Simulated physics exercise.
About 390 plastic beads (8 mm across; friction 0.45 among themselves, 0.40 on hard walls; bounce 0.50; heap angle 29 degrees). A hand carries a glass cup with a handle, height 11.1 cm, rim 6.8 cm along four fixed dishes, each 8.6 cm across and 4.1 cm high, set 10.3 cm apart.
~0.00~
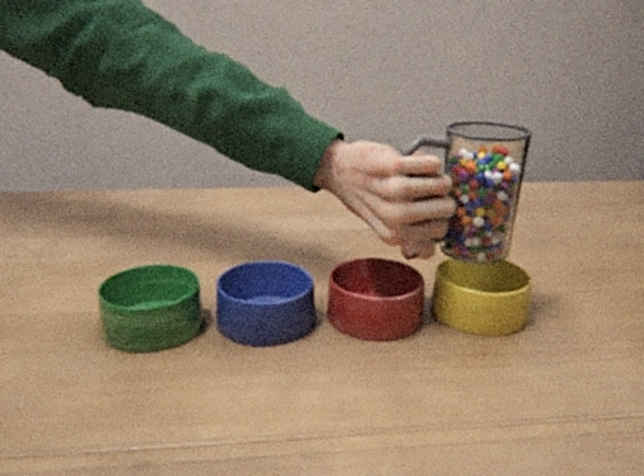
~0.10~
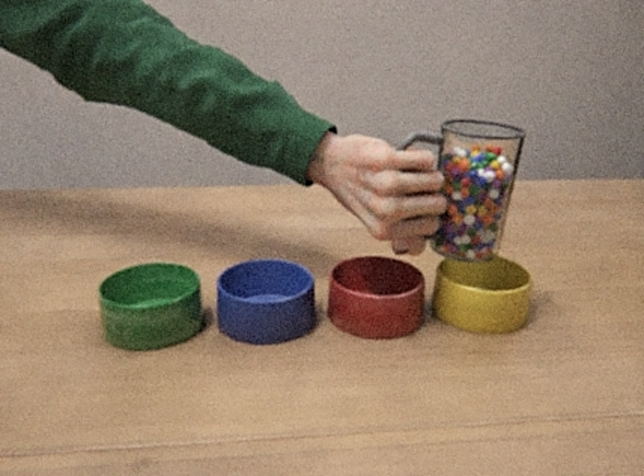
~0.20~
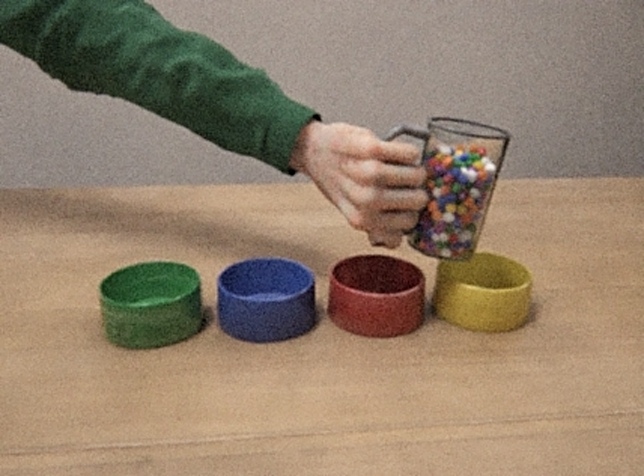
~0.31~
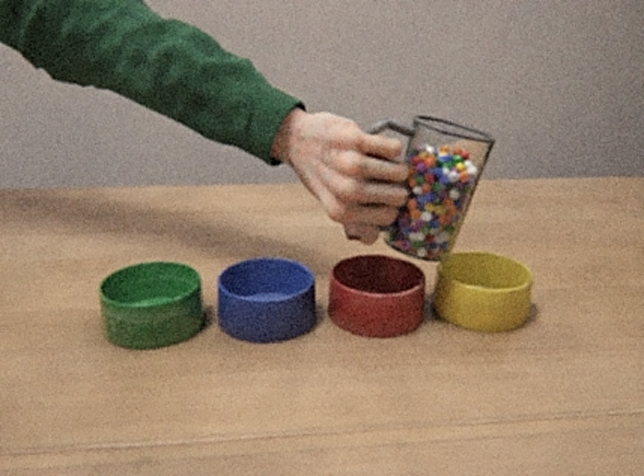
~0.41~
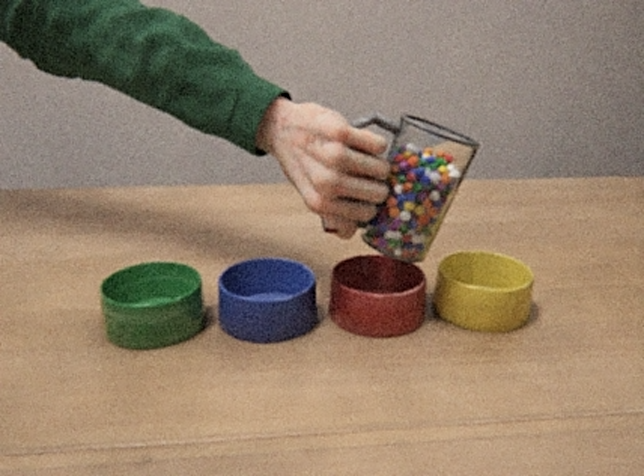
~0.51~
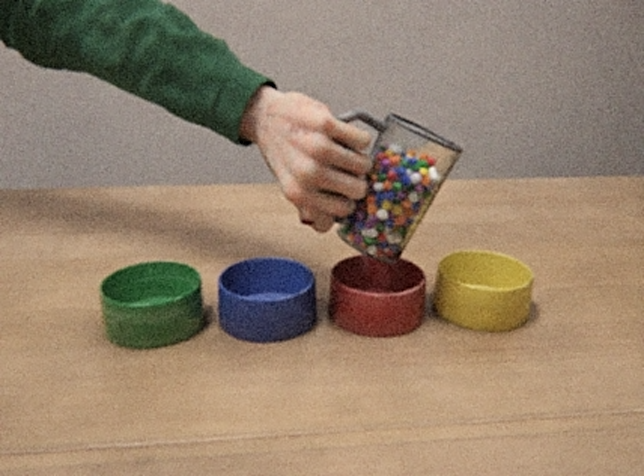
A clear cup full of colorful beads, held by a hand in a green sleeve, moved left from above the yellow dish to above the red one, leaning steadily more to the right.
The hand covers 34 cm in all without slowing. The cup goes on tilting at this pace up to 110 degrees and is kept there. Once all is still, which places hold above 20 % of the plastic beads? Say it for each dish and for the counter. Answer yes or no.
Red dish: No; blue dish: No; green dish: Yes; yellow dish: No; on the counter: Yes.
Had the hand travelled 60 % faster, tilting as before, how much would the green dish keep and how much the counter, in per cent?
In that case green 70; counter 30.
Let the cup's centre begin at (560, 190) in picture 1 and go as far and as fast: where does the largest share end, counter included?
The winner: Blue.
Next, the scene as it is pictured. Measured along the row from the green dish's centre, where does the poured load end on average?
Some 3 cm to the right.
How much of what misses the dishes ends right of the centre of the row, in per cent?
About 0 per cent.
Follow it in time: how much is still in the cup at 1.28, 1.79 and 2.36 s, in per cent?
About 100, 100, 50.
After 1.28 s, tilt 64 degrees; cup holds 100 %.
After 1.79 s, tilt 91 degrees; cup holds 100 %.
Then, at 2.36 s, tilt 110 degrees; cup holds 50 %, green 45 %.
By 3.8 s all is still; red 0 %, blue 5 %, green 65 %, yellow 0 %, counter 35 %.
